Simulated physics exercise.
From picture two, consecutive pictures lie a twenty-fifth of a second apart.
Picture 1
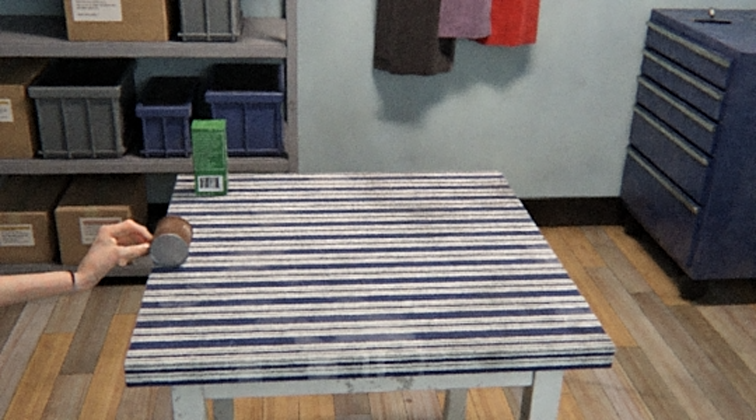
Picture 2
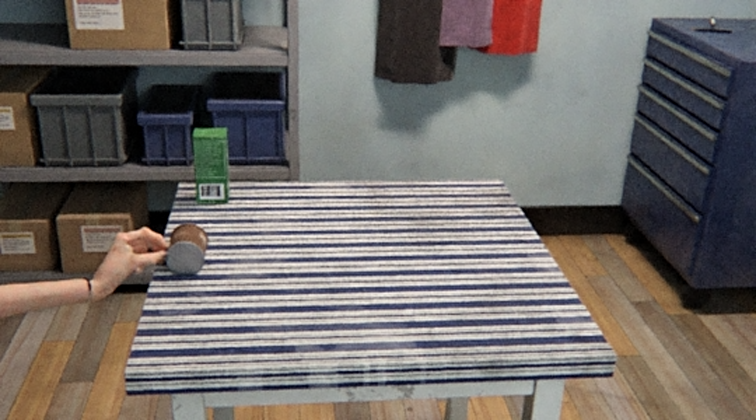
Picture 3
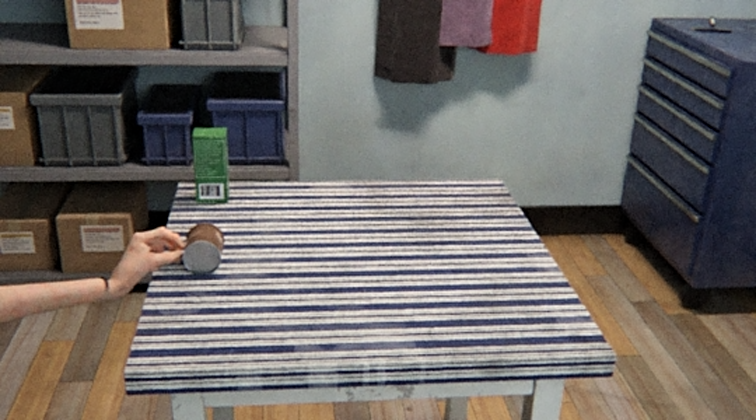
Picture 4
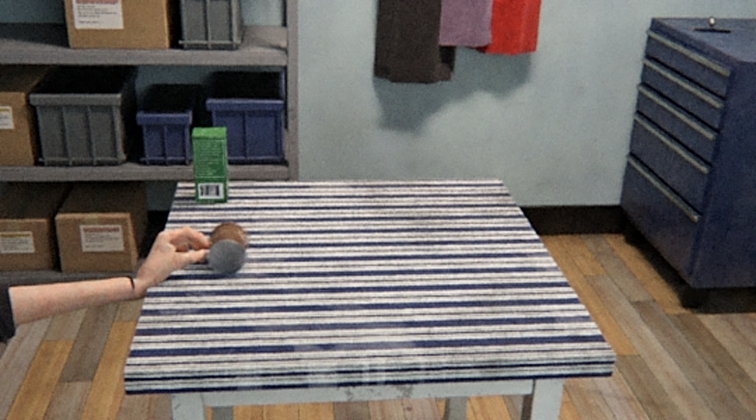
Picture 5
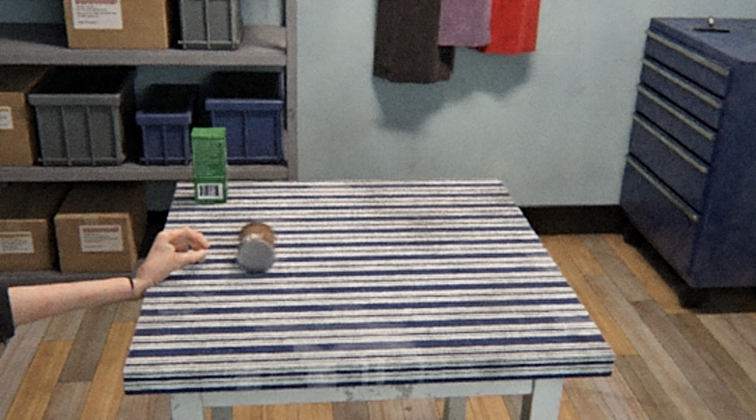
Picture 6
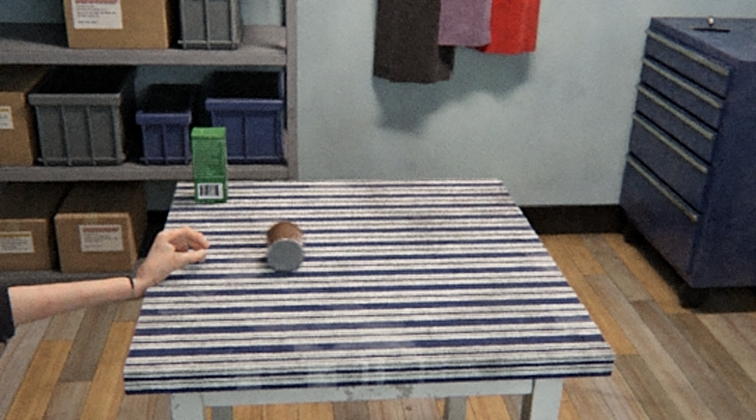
Brown tin lying on its side, pushed rightward by a hand across a striped table, then rolling on after the hand stops.
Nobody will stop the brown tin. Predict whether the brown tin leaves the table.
It is gone from the table.
Then, 0.20 s on from there, brown tin shifted well along near (422, 244).
Then, 0.40 s on from there, brown tin shifted well along near (548, 242).
Then, 0.70 s on from there, brown tin now off the table.
Then, 0.90 s on from there, things are still on the move.
In the end, off the table, brown tin.
